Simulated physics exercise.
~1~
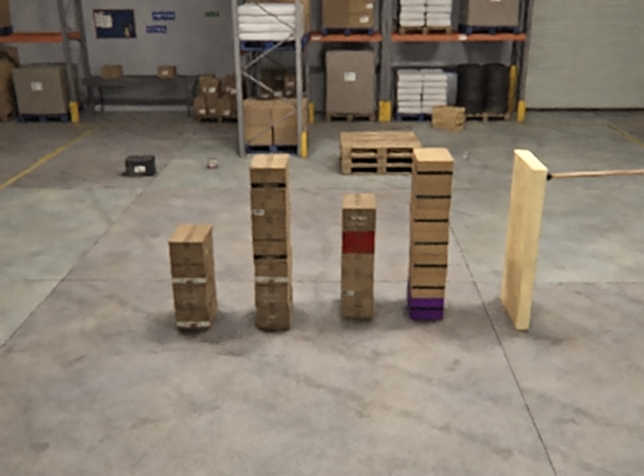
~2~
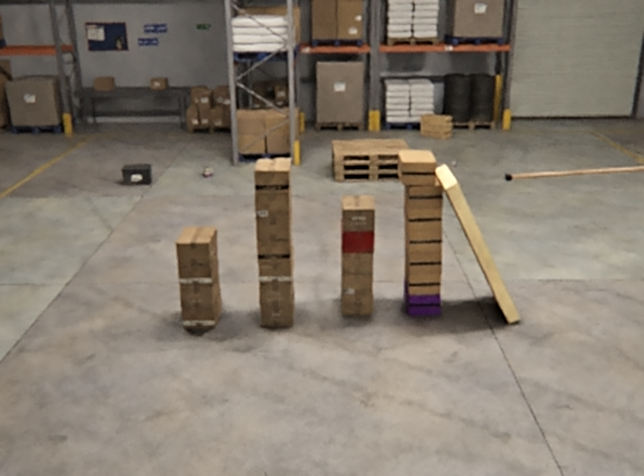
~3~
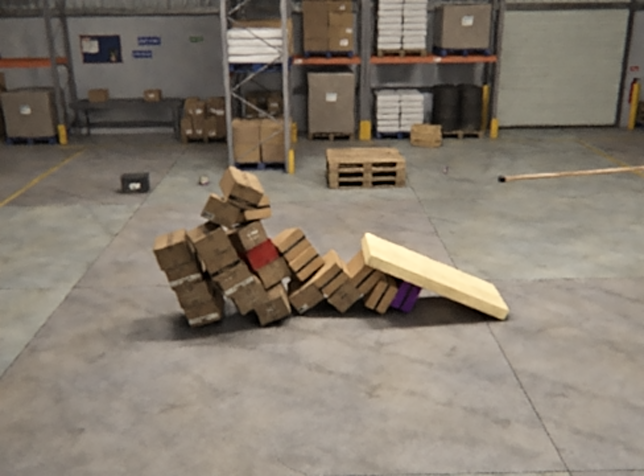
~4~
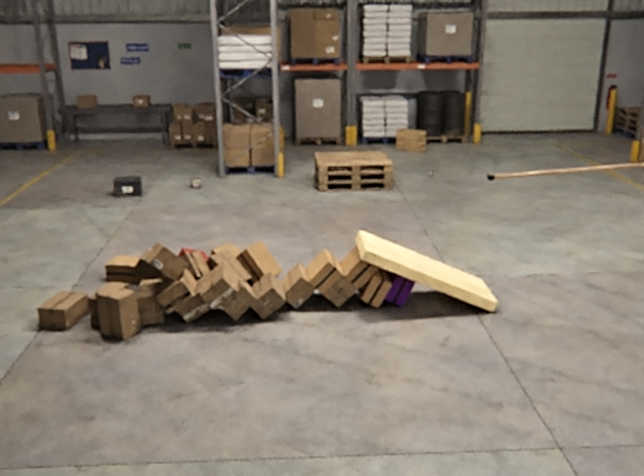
A tall pale board tipped left into the nearest of four stacks of cardboard boxes on a warehouse floor, and the stacks toppled leftward one after another, ending in a long jumbled heap with the board resting aslant on its right end.
